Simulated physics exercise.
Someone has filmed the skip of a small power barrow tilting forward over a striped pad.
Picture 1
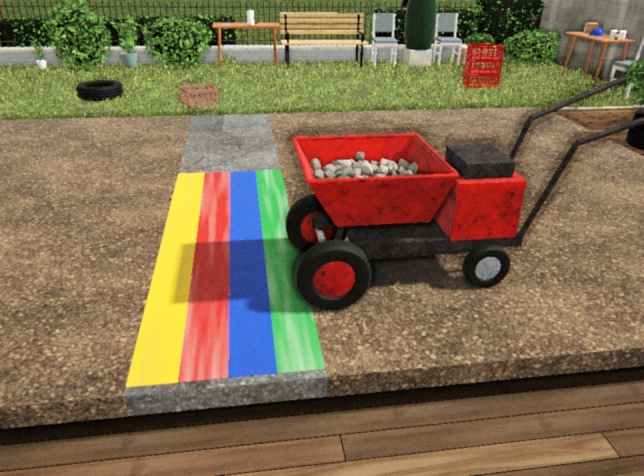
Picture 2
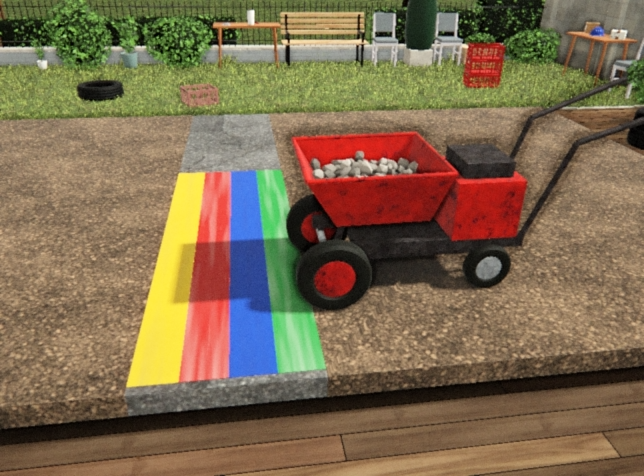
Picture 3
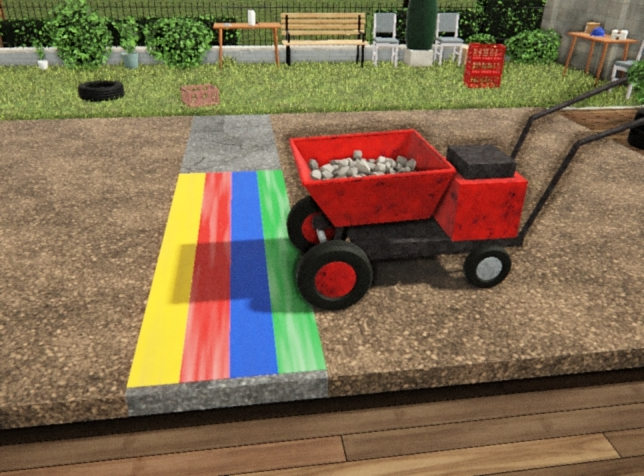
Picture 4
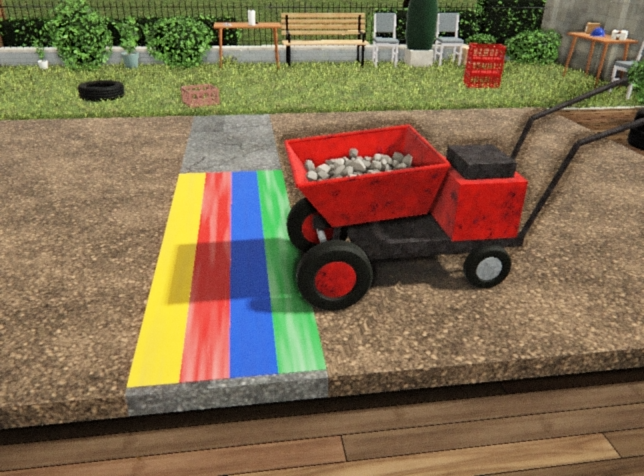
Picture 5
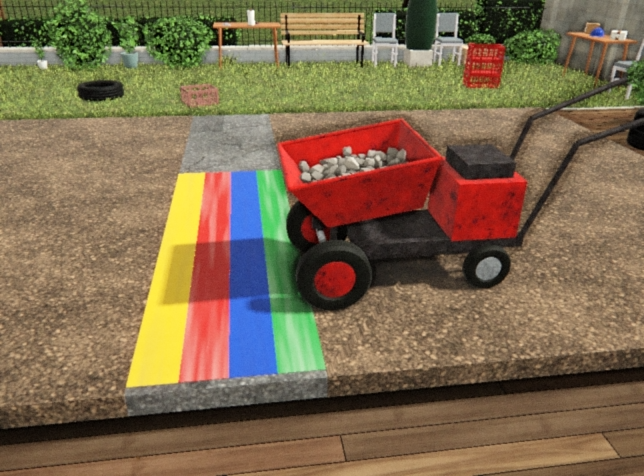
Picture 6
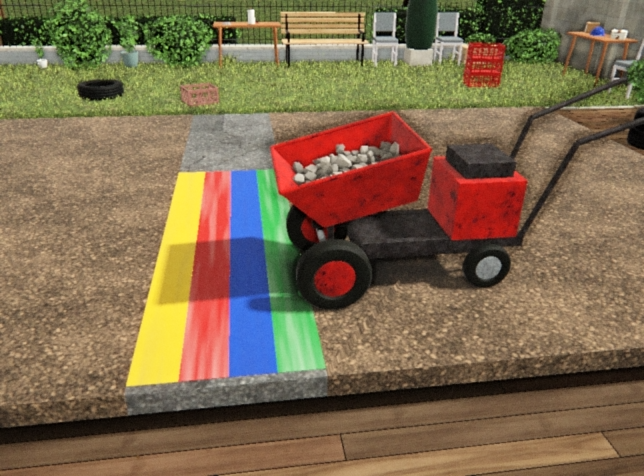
At the start, the red skip of a small power barrow sits level, loaded with broken stones, beside a pad striped yellow, red, blue and green. The skip then begins tilting forward, slightly at first, its lip dipping left over the green stripe until it is clearly tipped, stones still inside.
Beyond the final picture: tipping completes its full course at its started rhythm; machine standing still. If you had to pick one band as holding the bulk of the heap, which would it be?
I would pick red.
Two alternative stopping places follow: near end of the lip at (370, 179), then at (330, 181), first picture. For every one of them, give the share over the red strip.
20 % and 40 %.
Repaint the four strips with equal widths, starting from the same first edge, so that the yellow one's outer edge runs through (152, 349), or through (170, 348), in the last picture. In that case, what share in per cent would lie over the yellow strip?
Shares: Near 30 %; near 40 %.
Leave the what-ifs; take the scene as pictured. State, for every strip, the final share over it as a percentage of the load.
In percent: Green strip 0, blue strip 5, red strip 45, yellow strip 30.
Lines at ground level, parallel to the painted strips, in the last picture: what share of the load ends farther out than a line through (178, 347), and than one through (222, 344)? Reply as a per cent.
The first comes to 30 %, the second to 70 %.
Soon, skip tipped steeply; all in the skip.
A while on, skip tipped right over; nearly all in the skip; a small part over the red strip; a stray few over the yellow strip.
Towards the end, skip tipped right over; about a quarter in the skip; a stray few over the blue strip; about half over the red strip; about a quarter over the yellow strip; a small part off the paint.
Finally, skip tipped right over; about a quarter in the skip; none over the green strip; a small part over the blue strip; about half over the red strip; about a quarter over the yellow strip; a small part off the paint.
